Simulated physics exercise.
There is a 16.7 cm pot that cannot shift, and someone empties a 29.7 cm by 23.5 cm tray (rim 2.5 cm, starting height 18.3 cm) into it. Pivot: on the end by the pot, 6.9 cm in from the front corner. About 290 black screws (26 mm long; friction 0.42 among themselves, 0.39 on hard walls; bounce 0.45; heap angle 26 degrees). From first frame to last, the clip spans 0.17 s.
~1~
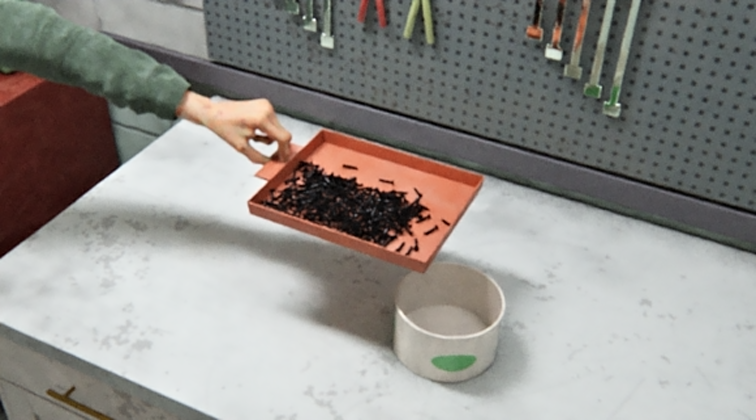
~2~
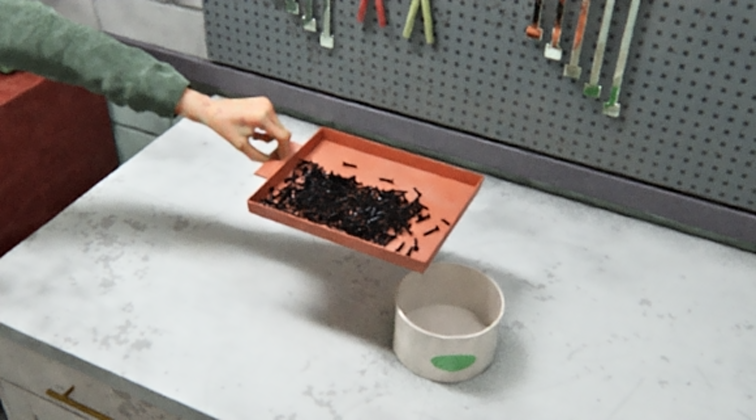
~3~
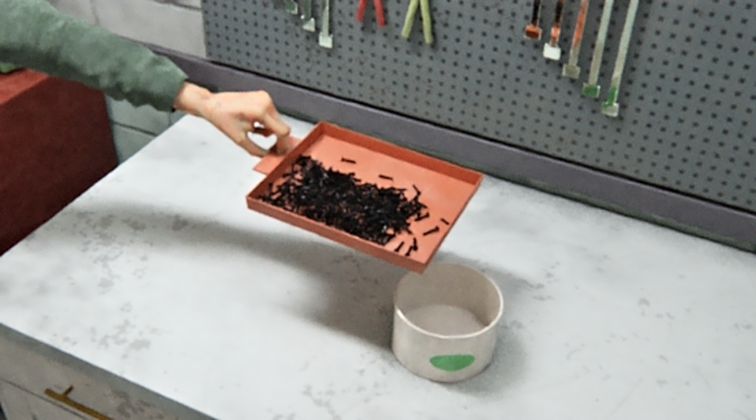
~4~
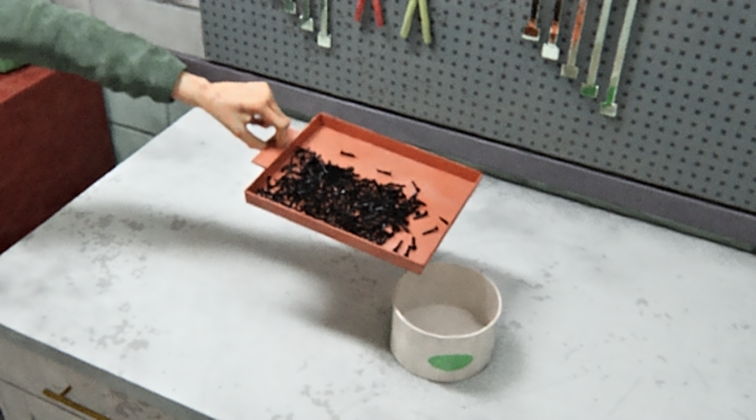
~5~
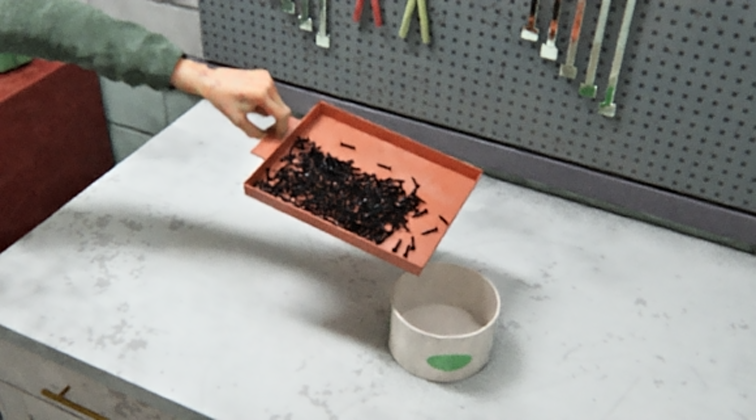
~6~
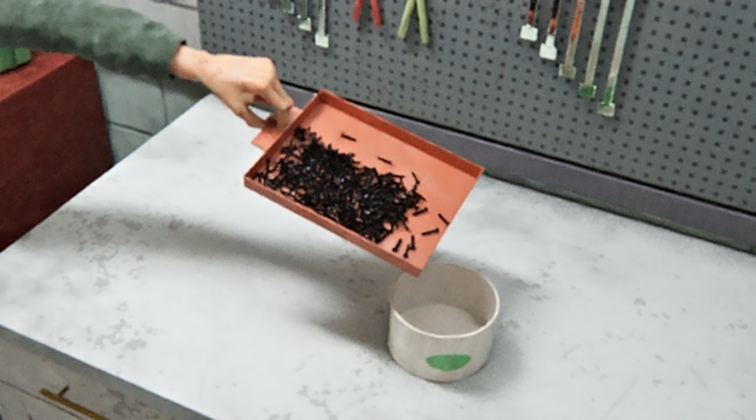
A hand in a green sleeve holds a shallow orange-red tray of small black screws level above a grey worktop, its right end over a white pot. Gradually the hand raises the left end, slanting the tray down to the right, while the screws stay heaped in place.
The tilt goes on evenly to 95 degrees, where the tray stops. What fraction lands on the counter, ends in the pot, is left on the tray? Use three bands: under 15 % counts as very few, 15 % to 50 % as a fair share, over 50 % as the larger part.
Counter: A fair share; pot: The larger part; tray: Very few.
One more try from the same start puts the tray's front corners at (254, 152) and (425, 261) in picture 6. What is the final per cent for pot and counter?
The pot gets 35 and the counter 65.
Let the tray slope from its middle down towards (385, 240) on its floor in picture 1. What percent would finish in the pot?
That would be close to 50 per cent.
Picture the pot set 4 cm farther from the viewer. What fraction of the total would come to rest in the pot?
Then roughly 15 percent would land in it.
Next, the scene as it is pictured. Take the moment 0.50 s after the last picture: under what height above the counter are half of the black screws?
I'd say near 18 cm.
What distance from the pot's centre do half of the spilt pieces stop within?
Some 18 centimetres.
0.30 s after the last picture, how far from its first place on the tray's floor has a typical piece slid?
By then it sits near 5 cm from where it began.
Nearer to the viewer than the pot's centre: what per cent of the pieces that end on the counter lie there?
Near 100 in a hundred.
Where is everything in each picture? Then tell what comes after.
The first picture shows tray tilt 0 degrees, front corners at (249, 201) and (425, 261); middle of the pieces at (346, 209); pot at (450, 298).
The second picture shows tray tilt 1 degrees, front corners at (249, 200) and (424, 261); middle of the pieces at (345, 208).
The third picture shows tray tilt 3 degrees, front corners at (247, 196) and (423, 261); middle of the pieces at (344, 205).
The fourth picture shows tray tilt 6 degrees, front corners at (246, 190) and (422, 263), lowest corner right front; middle of the pieces at (343, 201).
The fifth picture shows tray tilt 10 degrees, front corners at (245, 183) and (421, 265), lowest corner right front; middle of the pieces at (343, 196).
The sixth picture shows tray tilt 15 degrees, front corners at (245, 176) and (421, 267), lowest corner right front; middle of the pieces at (343, 192); pot at (444, 298).
Then, 0.30 s after the last picture, tilt 54 degrees; the tray holds 100 %, the pot 0 %.
Then, 0.50 s after the last picture, tilt 81 degrees; the tray holds 75 %, the pot 5 %.
Then, 0.82 s after the last picture, tilt 95 degrees; the tray holds 0 %, the pot 55 %.
In the end, counter 40 %, pot 60 %, tray 0 %.
